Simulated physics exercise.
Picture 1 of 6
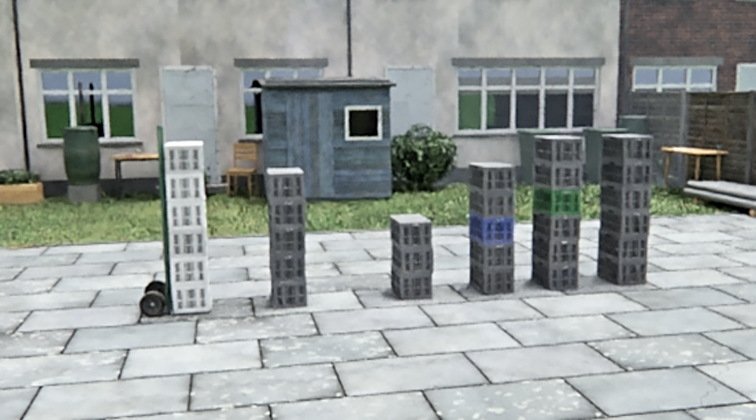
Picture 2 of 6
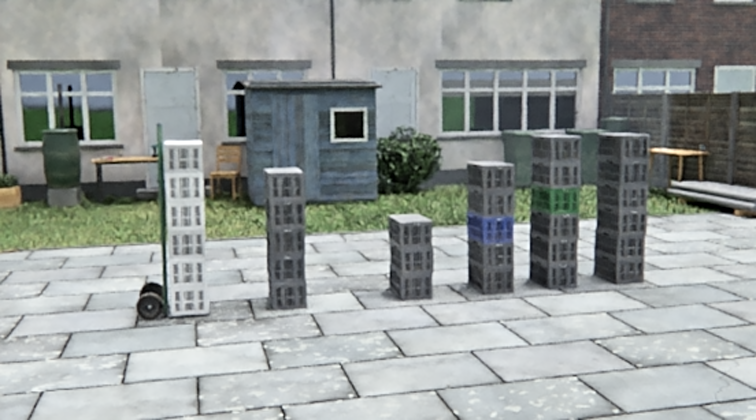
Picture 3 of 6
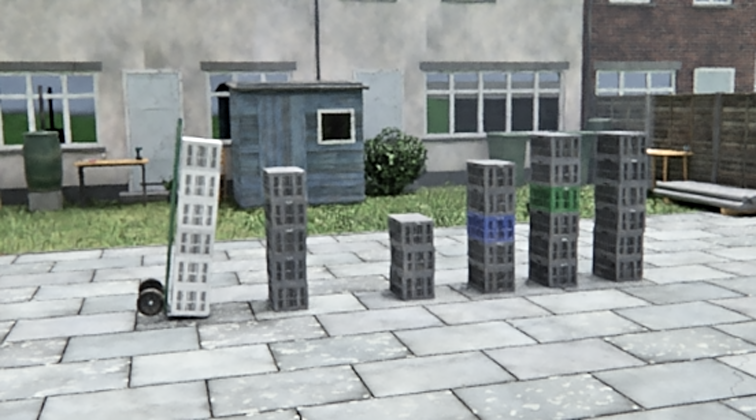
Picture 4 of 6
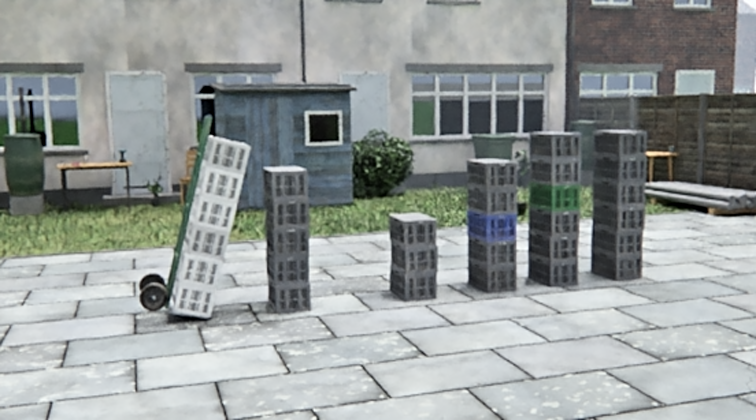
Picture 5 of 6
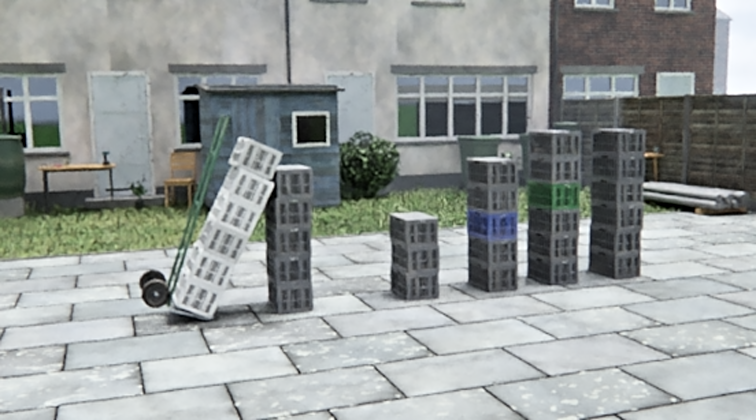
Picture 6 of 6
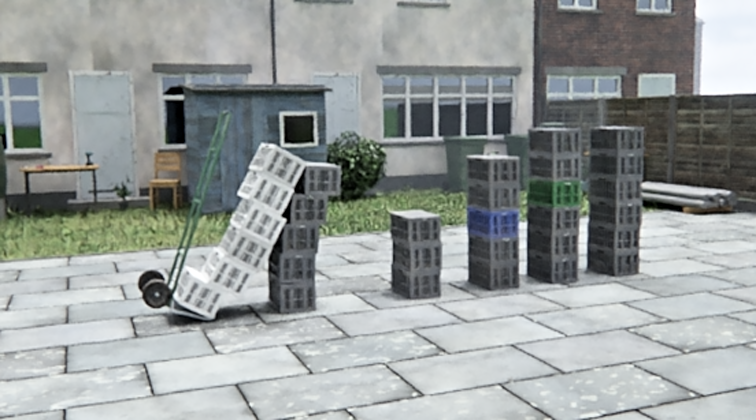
A green hand truck tilts forward to the right, tipping its pale stack of crates until the stack leans against the nearest dark column and pushes its crates slightly out of line, while the camera moves gradually around the paved yard.
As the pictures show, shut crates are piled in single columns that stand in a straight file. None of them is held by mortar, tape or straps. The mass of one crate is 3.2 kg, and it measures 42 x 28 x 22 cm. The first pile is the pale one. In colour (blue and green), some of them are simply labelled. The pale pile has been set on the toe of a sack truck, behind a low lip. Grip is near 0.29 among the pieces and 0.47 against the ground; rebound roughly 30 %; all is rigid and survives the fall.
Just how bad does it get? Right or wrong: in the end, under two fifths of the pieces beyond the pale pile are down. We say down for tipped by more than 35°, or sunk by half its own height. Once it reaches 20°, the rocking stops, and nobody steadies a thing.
Right, it is less than two fifths.
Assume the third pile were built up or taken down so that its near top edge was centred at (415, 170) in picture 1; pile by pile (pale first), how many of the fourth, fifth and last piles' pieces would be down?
You'd get fourth 4, fifth 6 and last 6.
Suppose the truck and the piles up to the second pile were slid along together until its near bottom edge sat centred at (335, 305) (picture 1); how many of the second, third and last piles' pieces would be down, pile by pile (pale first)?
You'd get second 4, third 2 and last 6.
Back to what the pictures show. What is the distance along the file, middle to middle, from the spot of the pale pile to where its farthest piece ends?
140 cm.
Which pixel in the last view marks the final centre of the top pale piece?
Resting point in the last picture: Around (363, 252).
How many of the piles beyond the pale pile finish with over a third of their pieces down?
2.
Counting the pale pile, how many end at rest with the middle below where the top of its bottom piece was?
The number you get is 2.
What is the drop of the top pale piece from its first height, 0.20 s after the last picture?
Drop so far: Roughly 20 cm.
Then, 0.20 s later than the last frame, 6 of the pale pile down; none of the 25 other crates down, 5 disturbed.
Then, 0.44 s later than the last frame, 6 of the pale pile down; 4 of the 25 other crates down.
When it is over, 6 of the pale pile down; 6 of the 25 other crates down; blue crate moved 9 cm; green crate unmoved. That is 24 per cent. In pixels of the last frame, middles, blue crate near (501, 221), green crate near (553, 192).
